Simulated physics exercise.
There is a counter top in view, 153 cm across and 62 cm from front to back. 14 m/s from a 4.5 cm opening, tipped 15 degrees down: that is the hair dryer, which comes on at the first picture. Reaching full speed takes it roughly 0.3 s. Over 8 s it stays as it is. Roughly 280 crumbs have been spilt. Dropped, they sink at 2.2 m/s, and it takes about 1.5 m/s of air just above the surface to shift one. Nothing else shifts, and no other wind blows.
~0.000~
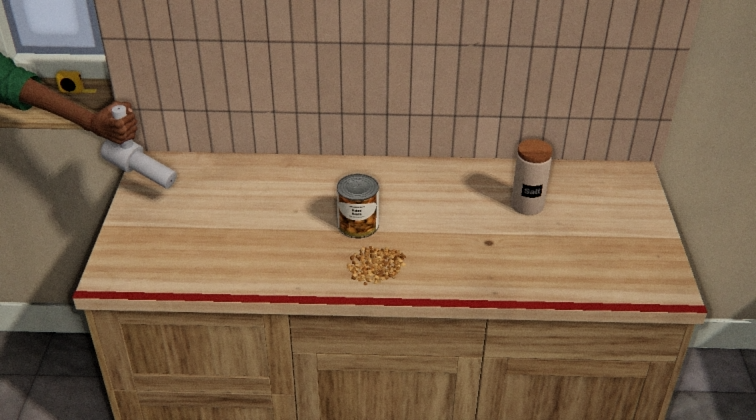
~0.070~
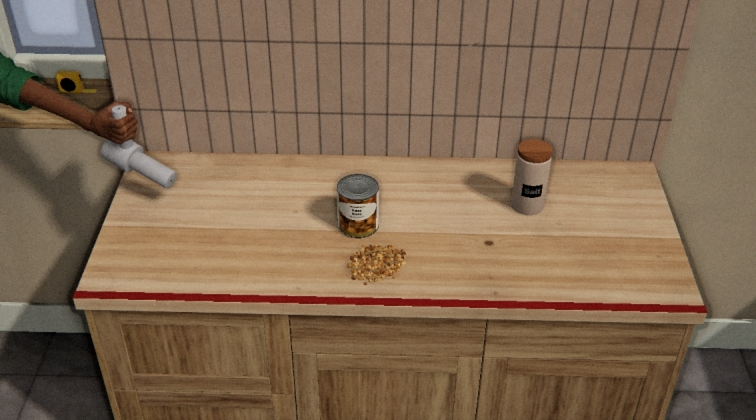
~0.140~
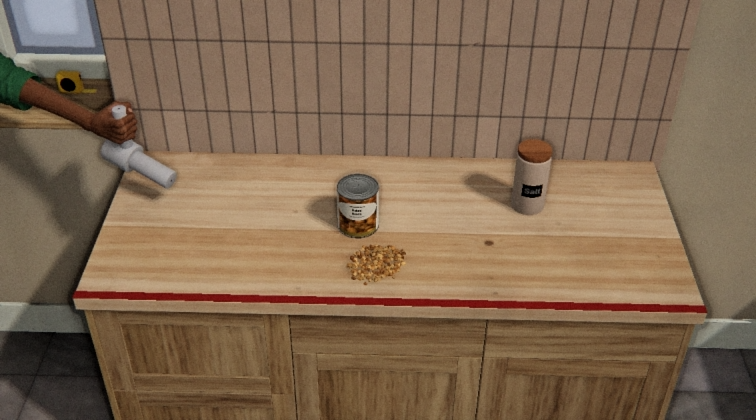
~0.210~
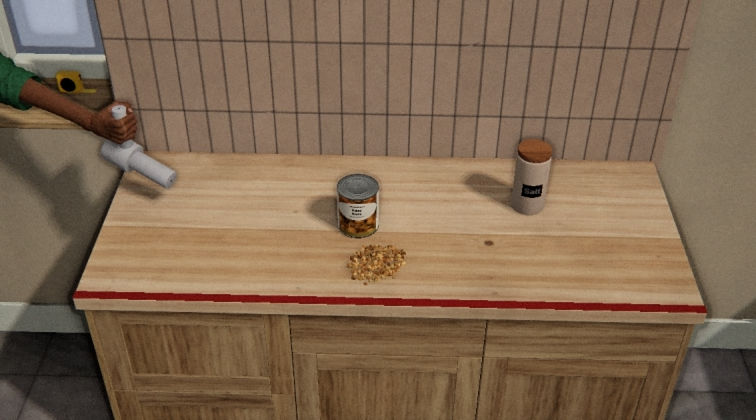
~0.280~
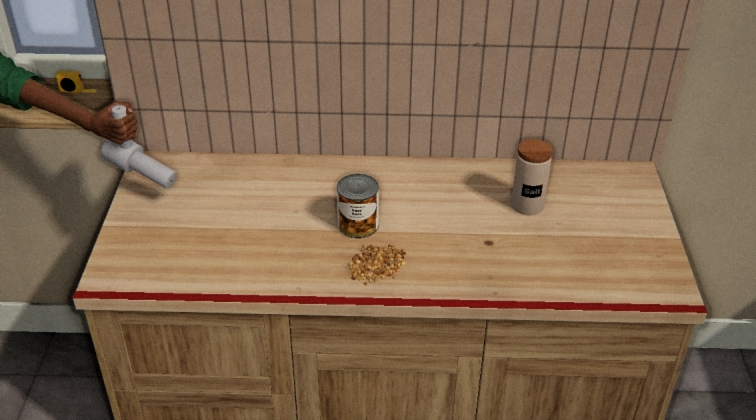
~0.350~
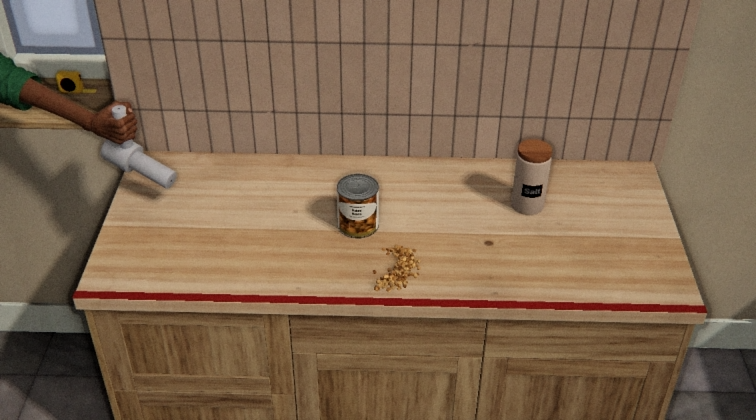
The crumbs lay still in front of a tin on a wooden counter while a hand pointed a hair dryer from the left, then most of them shifted a little to the right.
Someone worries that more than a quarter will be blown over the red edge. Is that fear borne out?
Yes.
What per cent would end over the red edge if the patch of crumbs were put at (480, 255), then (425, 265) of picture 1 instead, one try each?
15 %, 40 %.
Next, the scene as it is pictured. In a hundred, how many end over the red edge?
70 %, roughly.
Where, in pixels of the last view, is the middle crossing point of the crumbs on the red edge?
I'd put my finger close to (511, 309).
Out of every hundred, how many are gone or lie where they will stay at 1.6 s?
90 per cent.
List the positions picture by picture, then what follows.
In the first picture, the middle of the crumbs is near (378, 263), none has stirred yet and the mouth of the hair dryer is at (171, 181).
In the second picture, the middle of the crumbs is near (378, 262), none has stirred yet and the red edge is centred on (388, 306).
In the third picture, the middle of the crumbs is near (378, 262), none has stirred yet, the top of a tin is at (358, 186) and the top of a jar is at (535, 149).
In the fourth picture, the middle of the crumbs is near (378, 262) and none has stirred yet.
In the fifth picture, the middle of the crumbs is near (378, 262) and none has stirred yet.
In the sixth picture, the middle of the crumbs is near (398, 269), the farthest in sight from the hair dryer is at (418, 275) and about 95 % have left their places.
After 1.6 s, 66 % are over the red edge; 88 % have settled or left.
After 2.6 s, 66 % are over the red edge; 99 % have settled or left.
After 4.4 s, 66 % are over the red edge; 99 % have settled or left.
After 8.0 s, at the end, 66 % are over the red edge.
